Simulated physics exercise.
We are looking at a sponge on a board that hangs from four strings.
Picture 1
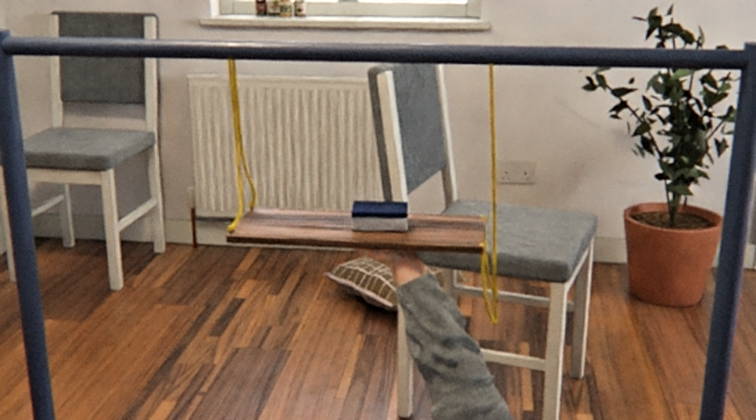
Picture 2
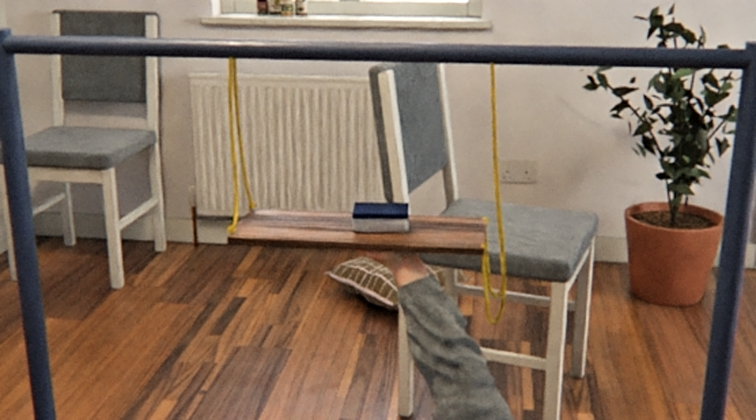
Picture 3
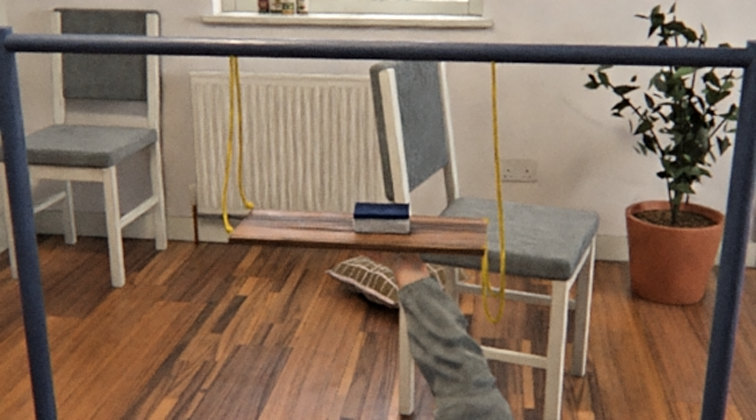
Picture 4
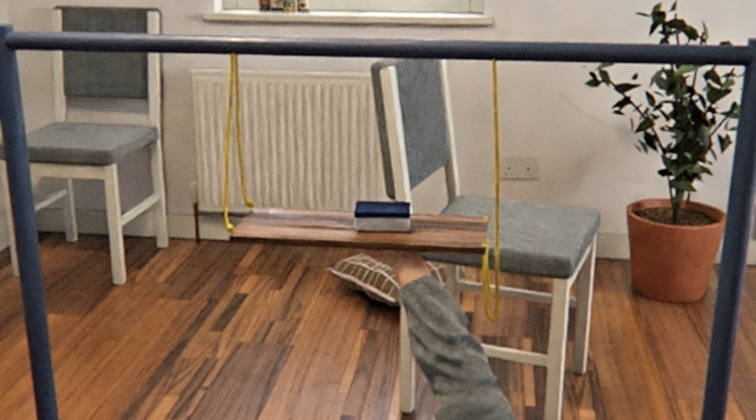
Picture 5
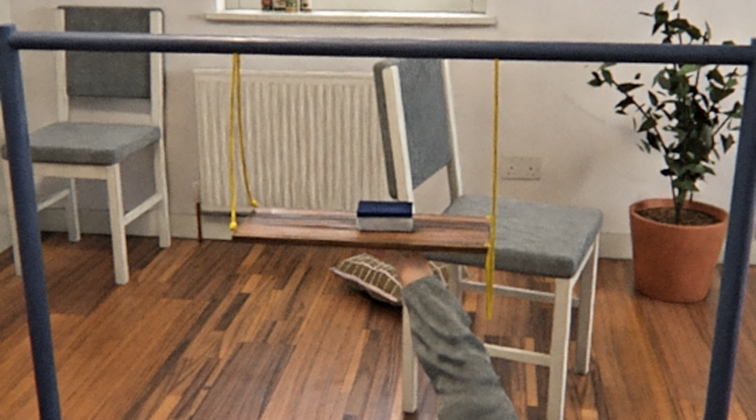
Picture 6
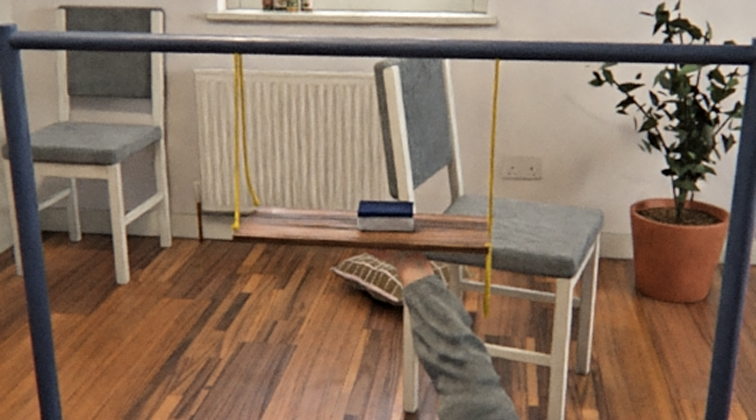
In a room with wooden flooring, a hand staying beneath a hanging board with a blue-and-white sponge, the yellow strings shifting slightly.
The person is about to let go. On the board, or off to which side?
The sponge is shed rightwards.
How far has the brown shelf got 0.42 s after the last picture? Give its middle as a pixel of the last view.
At about (359, 258).
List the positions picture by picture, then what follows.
Sponge (380, 216); brown shelf (353, 245), in the first frame.
Sponge (381, 218), in the second frame.
Sponge (382, 218), in the third frame.
Sponge (383, 217); brown shelf (355, 245), in the fourth frame.
Sponge (385, 216), in the fifth frame.
Sponge (386, 216); brown shelf (359, 245); left strings almost straight; right strings slack, hanging in a loop, in the sixth frame.
Then, 0.42 s on from there, board tipped 13° down to the right; sponge sliding near (509, 285).
Then, 0.98 s on from there, board tipped 29° down to the right; sponge on the floor.
Then, 1.52 s on from there, board tipped 41° down to the right; sponge on the floor.
In the end, board tipped 39° down to the right; sponge on the floor. The sponge goes off on the right.
